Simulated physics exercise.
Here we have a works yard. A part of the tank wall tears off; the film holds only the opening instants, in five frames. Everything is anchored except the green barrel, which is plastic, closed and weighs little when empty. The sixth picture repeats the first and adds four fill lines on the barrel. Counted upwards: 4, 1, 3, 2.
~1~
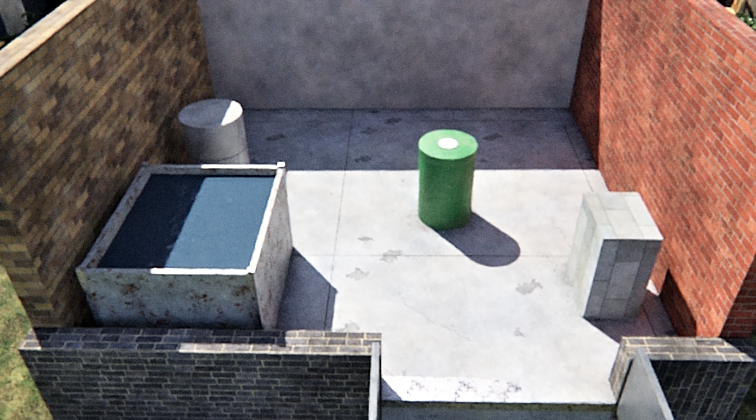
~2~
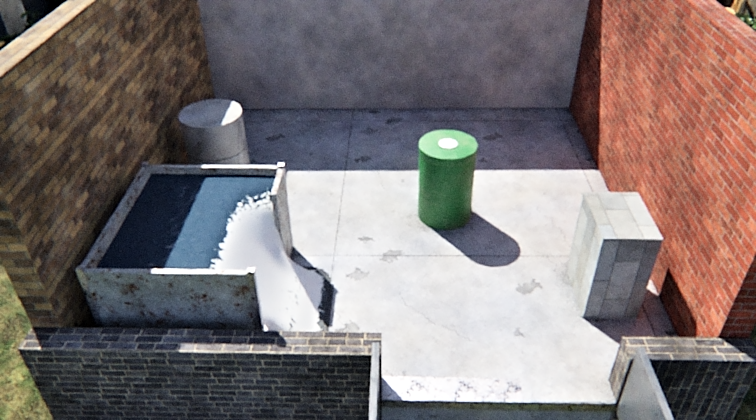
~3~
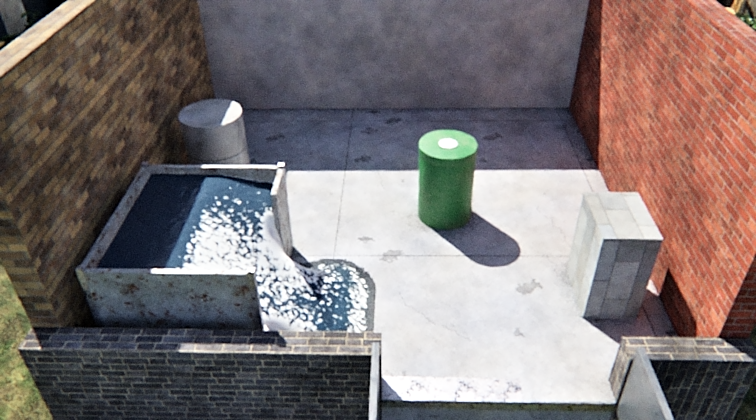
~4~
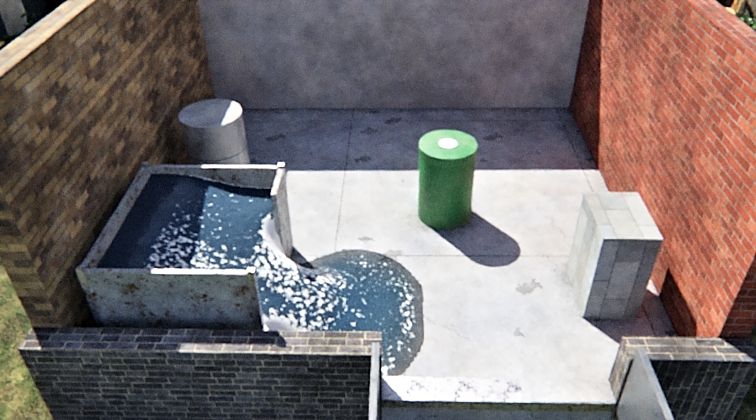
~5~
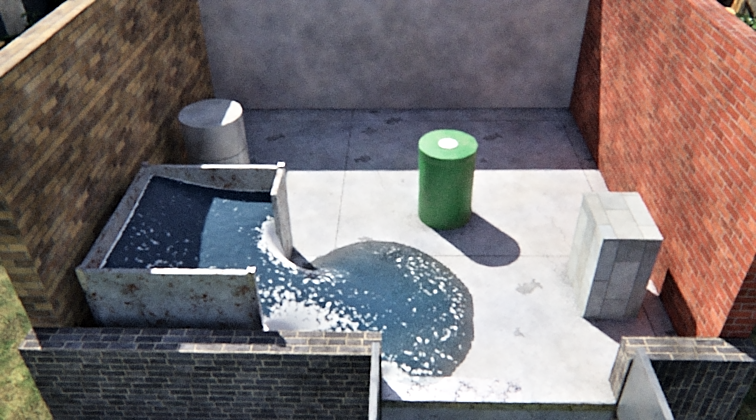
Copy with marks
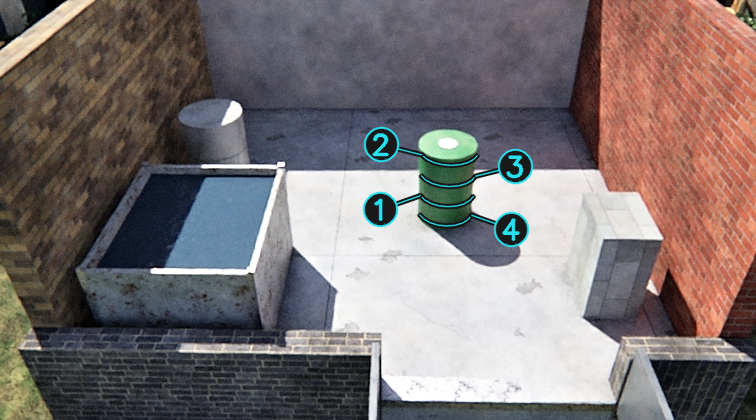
A walled concrete works yard is seen from above, with tan brick on the left, red brick on the right, a grey wall behind and a gap in the low dark front wall. A full water tank sits at left before a pale cylinder, a green barrel near the centre and a grey block at right. Water bursts from the tank's right side, foaming, and spreads rightward across the ground in a widening rounded pool, while the barrel and camera stay still.
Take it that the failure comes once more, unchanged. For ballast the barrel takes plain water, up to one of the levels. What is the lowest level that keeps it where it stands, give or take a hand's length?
Go for 4.
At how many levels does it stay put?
All four.
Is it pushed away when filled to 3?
No.
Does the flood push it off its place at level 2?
No, not at all.
On the marked copy, 1 at (448, 206); 2 at (450, 165); 3 at (449, 186); 4 at (446, 225); from the bottom up 4, 1, 3, 2.
With 1, it does not move.
With 2, it does not move.
With 3, it does not move.
With 4, it does not move.
